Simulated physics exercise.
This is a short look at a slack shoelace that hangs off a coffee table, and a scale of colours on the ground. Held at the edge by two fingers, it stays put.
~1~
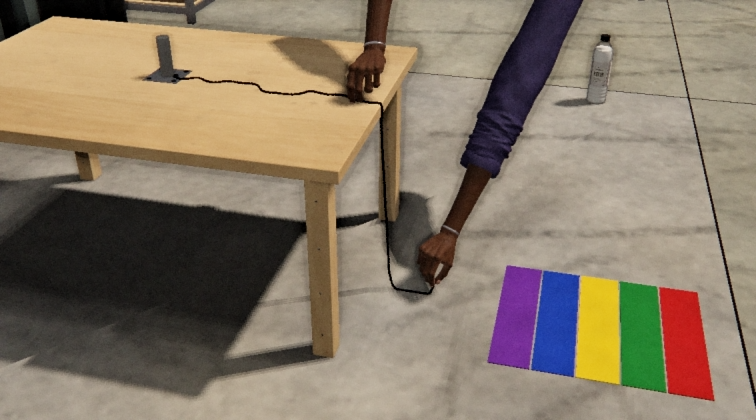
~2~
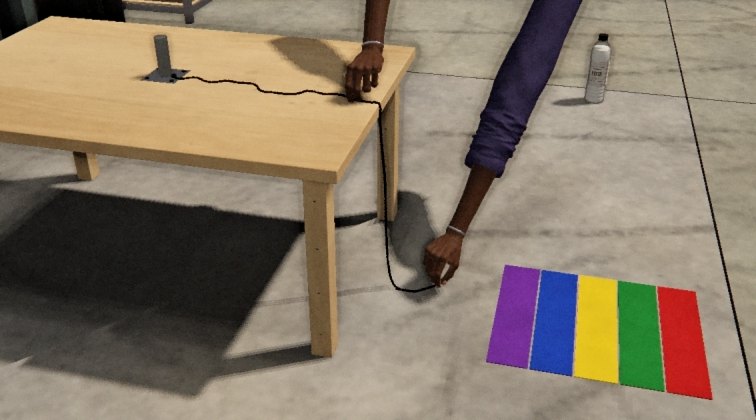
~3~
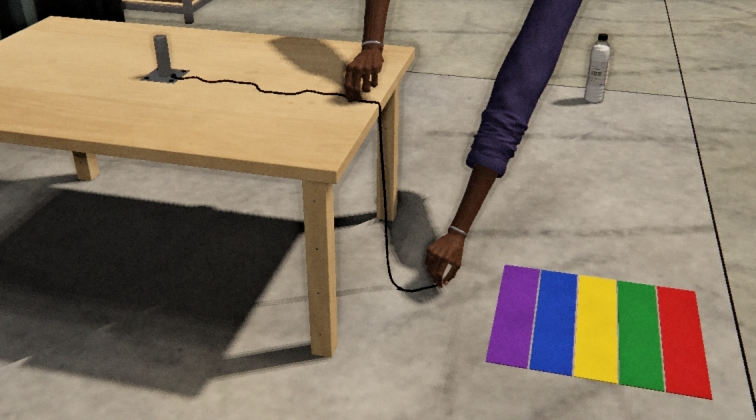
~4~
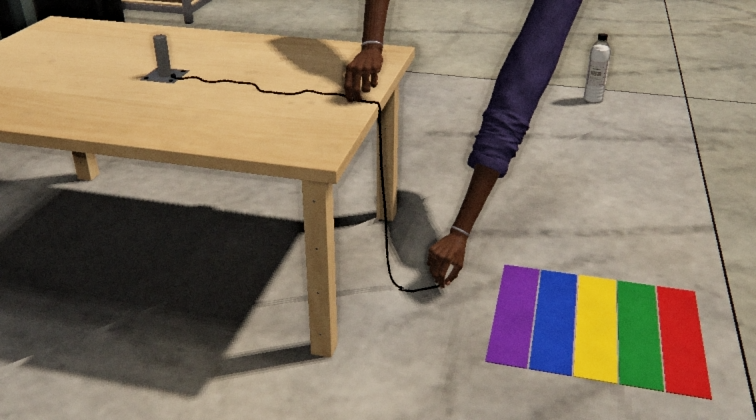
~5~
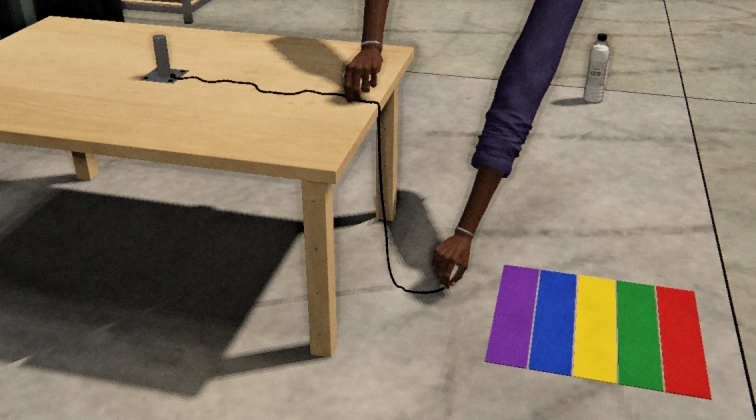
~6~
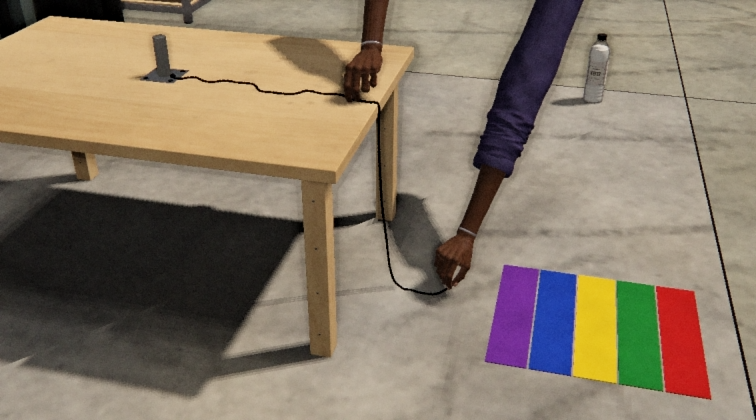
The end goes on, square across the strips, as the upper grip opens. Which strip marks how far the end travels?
The yellow strip.
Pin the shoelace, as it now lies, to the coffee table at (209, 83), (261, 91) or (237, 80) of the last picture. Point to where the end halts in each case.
Roughly (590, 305), (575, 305) and (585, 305).
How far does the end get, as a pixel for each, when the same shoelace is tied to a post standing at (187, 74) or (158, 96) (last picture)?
(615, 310) and (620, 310).
Early on, end near (517, 295); over purple.
Midway, end near (566, 302); over blue.
At the end of the slack, end near (595, 307); over yellow. Over yellow.
